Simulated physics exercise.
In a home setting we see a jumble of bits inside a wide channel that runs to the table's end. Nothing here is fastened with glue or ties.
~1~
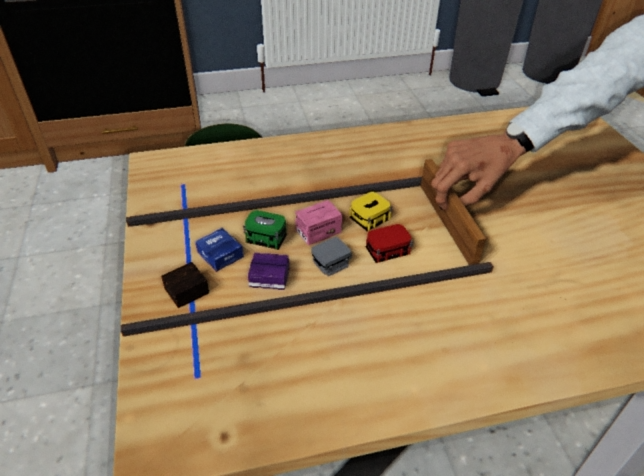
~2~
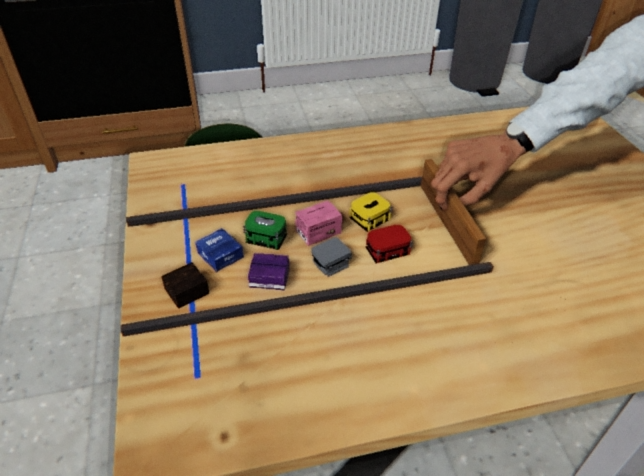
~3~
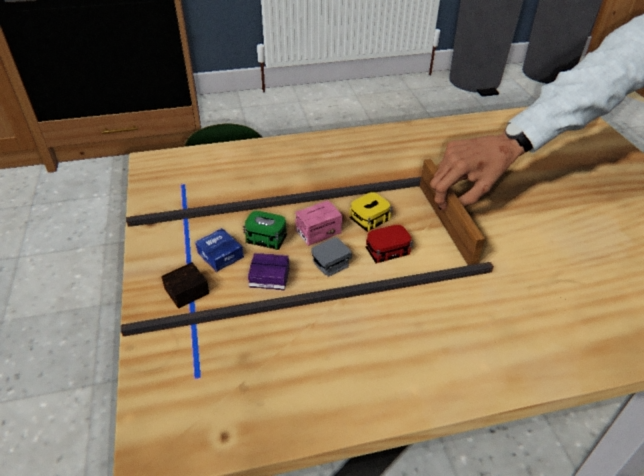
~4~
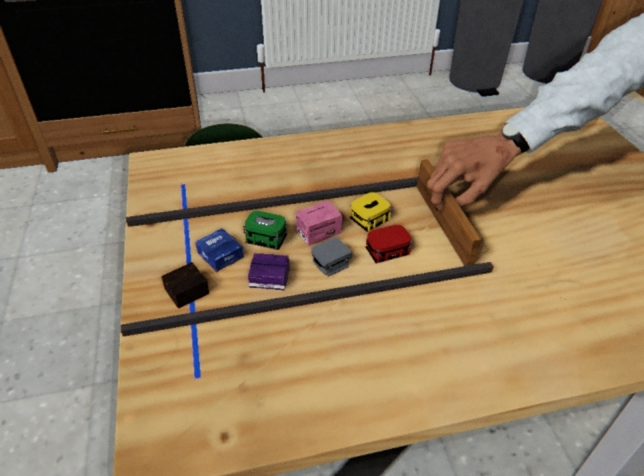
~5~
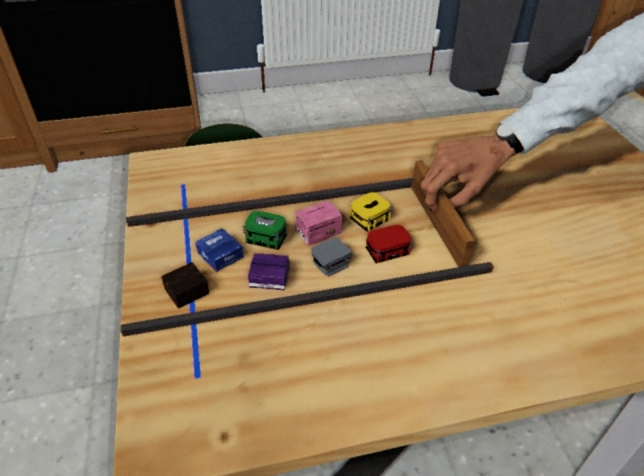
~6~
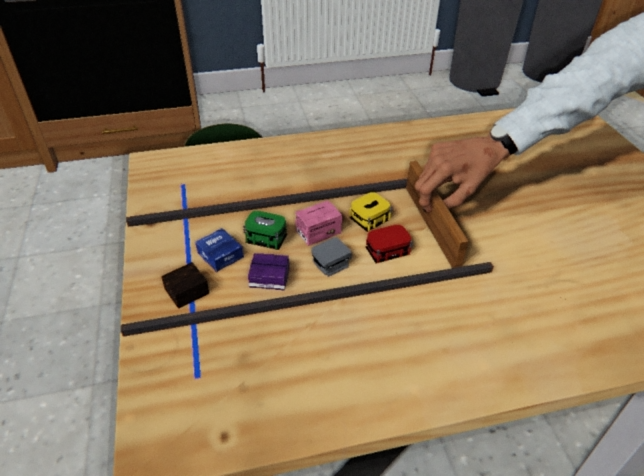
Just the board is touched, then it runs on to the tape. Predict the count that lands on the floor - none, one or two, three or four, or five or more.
The count on the floor is three or four.
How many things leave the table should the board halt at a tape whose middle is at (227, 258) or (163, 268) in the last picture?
Try 1: 1; try 2: 6.
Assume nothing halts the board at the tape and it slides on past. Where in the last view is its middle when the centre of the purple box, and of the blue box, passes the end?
About (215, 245), and about (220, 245) for the other.
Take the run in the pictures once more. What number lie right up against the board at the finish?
Well, it touches 2.
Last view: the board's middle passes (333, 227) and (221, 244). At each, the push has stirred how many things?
Counts: 7 and 8.
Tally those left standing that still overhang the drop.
It would come to 2.
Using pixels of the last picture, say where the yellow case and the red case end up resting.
The yellow case settles near (169, 236); as for the red case, near (168, 277).
A little later, none off yet; black block at rest near (185, 285); blue box shifted a little near (207, 256); purple box shifted a little near (251, 278).
When it is over, the number that fall off is three or four; down, green case, purple box, blue box and black block.
